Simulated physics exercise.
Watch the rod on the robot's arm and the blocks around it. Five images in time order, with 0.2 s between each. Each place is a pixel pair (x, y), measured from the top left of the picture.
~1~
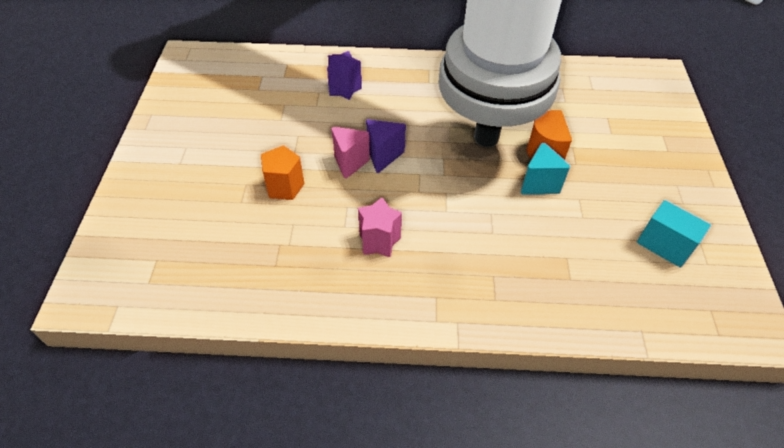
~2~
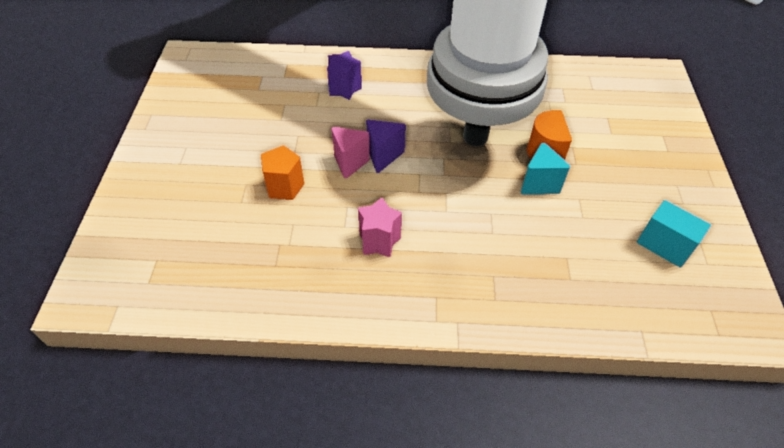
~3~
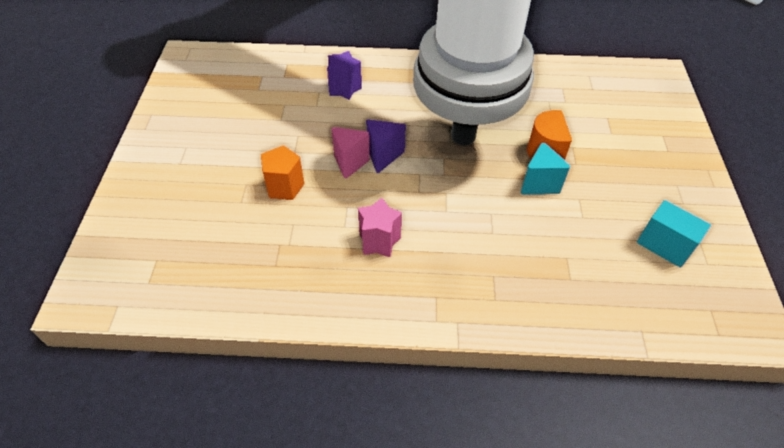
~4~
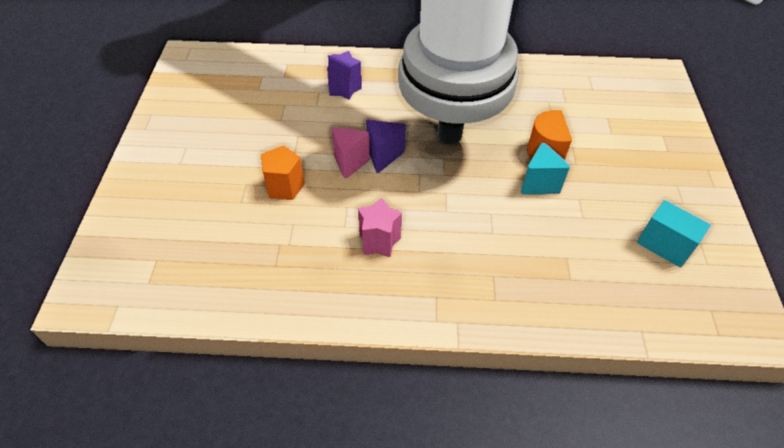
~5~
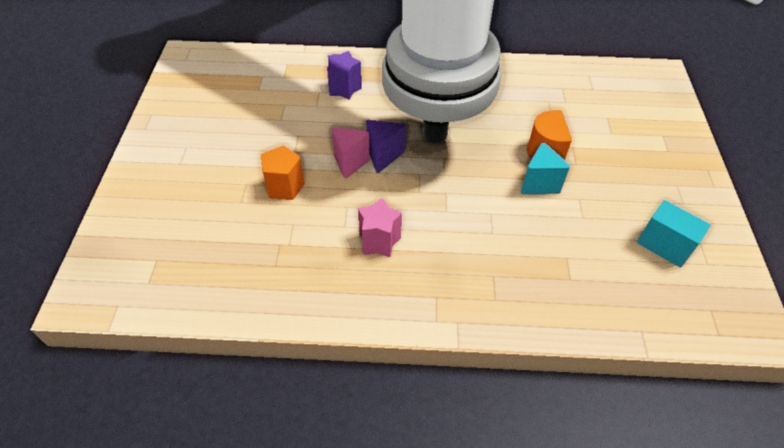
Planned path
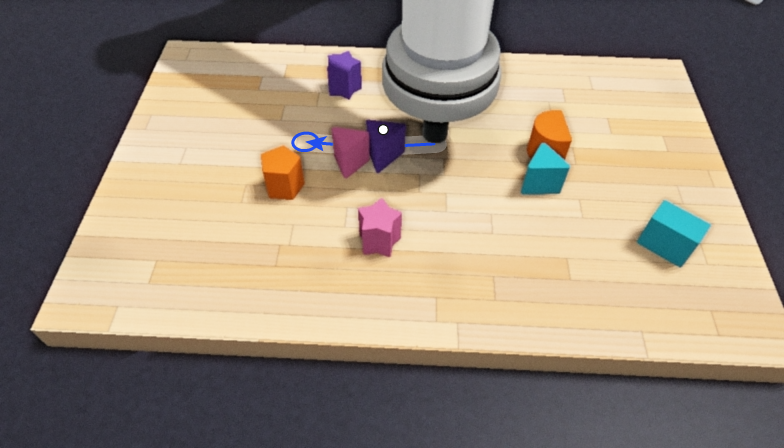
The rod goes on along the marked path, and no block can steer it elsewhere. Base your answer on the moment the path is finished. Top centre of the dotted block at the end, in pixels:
The spot you're after is about (348, 142) in the image.
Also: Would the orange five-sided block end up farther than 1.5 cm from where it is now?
No - that is not the case.
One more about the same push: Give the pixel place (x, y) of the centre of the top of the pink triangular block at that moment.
It should be at about (319, 154).
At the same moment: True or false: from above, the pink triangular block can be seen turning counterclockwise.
My answer: False.
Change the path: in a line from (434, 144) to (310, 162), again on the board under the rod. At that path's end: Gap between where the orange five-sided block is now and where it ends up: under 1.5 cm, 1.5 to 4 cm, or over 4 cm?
Final distance: 1.5 to 4 cm.
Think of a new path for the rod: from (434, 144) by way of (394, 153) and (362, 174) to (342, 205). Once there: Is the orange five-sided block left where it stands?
I'd say no.
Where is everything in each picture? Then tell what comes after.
The first frame shows tip of the rod (486, 140), middles of tops, orange five-sided block (279, 160), pink triangular block (348, 137), purple triangular block (383, 130).
The second frame shows rod (476, 139), nothing pushed.
The third frame shows rod (463, 138), nothing pushed.
The fourth frame shows rod (450, 137), nothing pushed.
The fifth frame shows rod (435, 136), orange five-sided block (279, 160), pink triangular block (348, 137), purple triangular block (383, 130).
The line goes from (434, 144) over (370, 146) to (305, 142); the dot is on the purple triangular block.
What follows on the original path. One third of the way, rod (391, 138); pink triangular block (330, 142), turned 15° clockwise; purple triangular block (364, 136), turned 20° anticlockwise.
Two thirds of the way, rod (347, 137); pink triangular block (319, 154), turned 60° clockwise; purple triangular block (348, 142), turned 95° anticlockwise.
At the end, rod (304, 134); orange five-sided block unmoved; pink triangular block (319, 154), turned 60° clockwise; purple triangular block (348, 142), turned 95° anticlockwise.
